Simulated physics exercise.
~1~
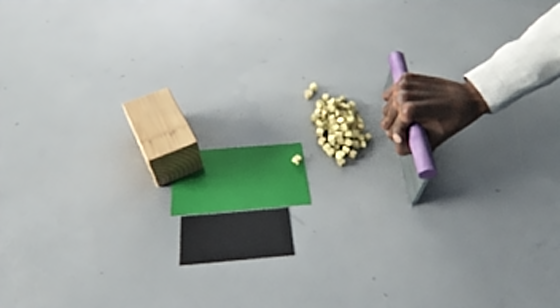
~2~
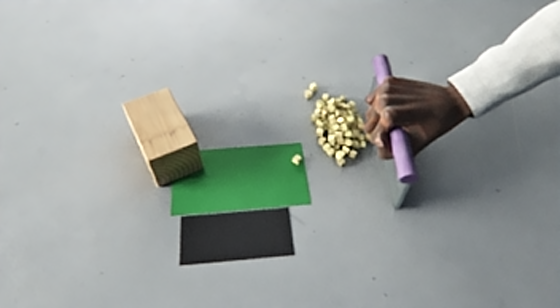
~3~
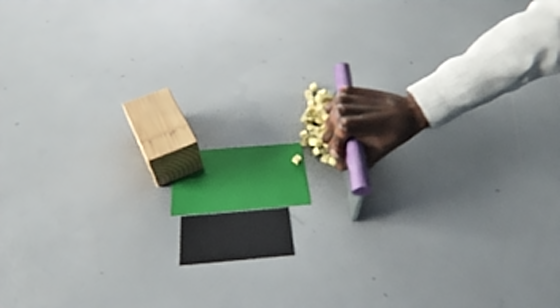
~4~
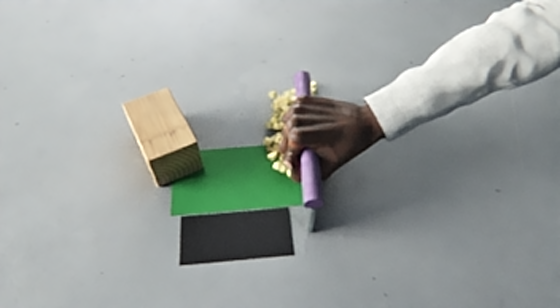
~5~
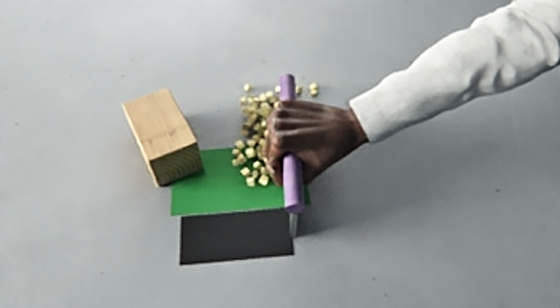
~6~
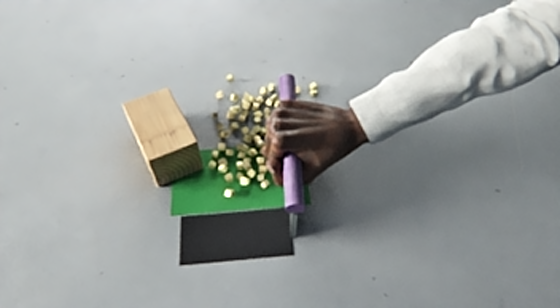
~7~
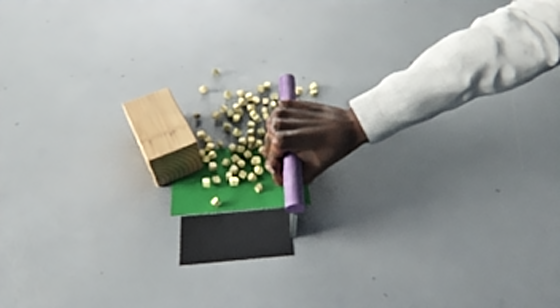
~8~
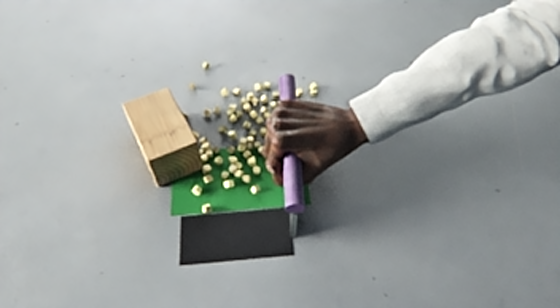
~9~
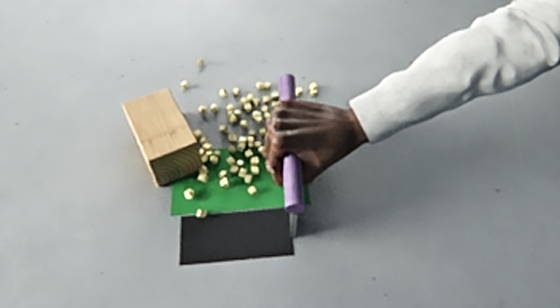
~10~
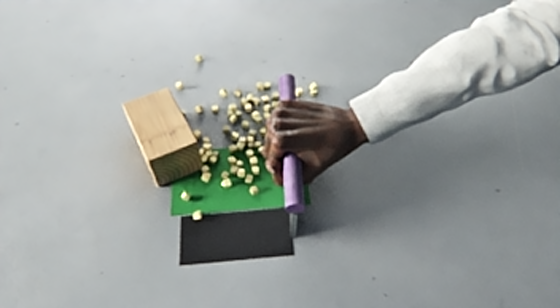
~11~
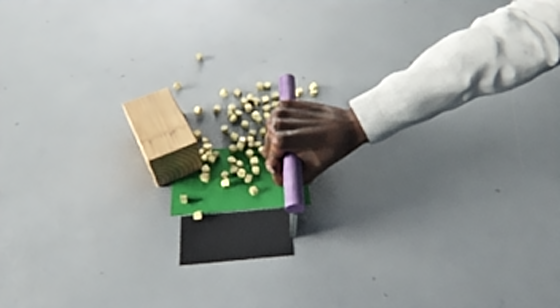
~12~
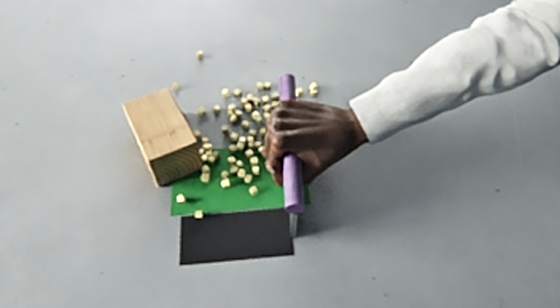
A hand sweeps pale cubes left with a scraper, scattering them partly onto the green mat.
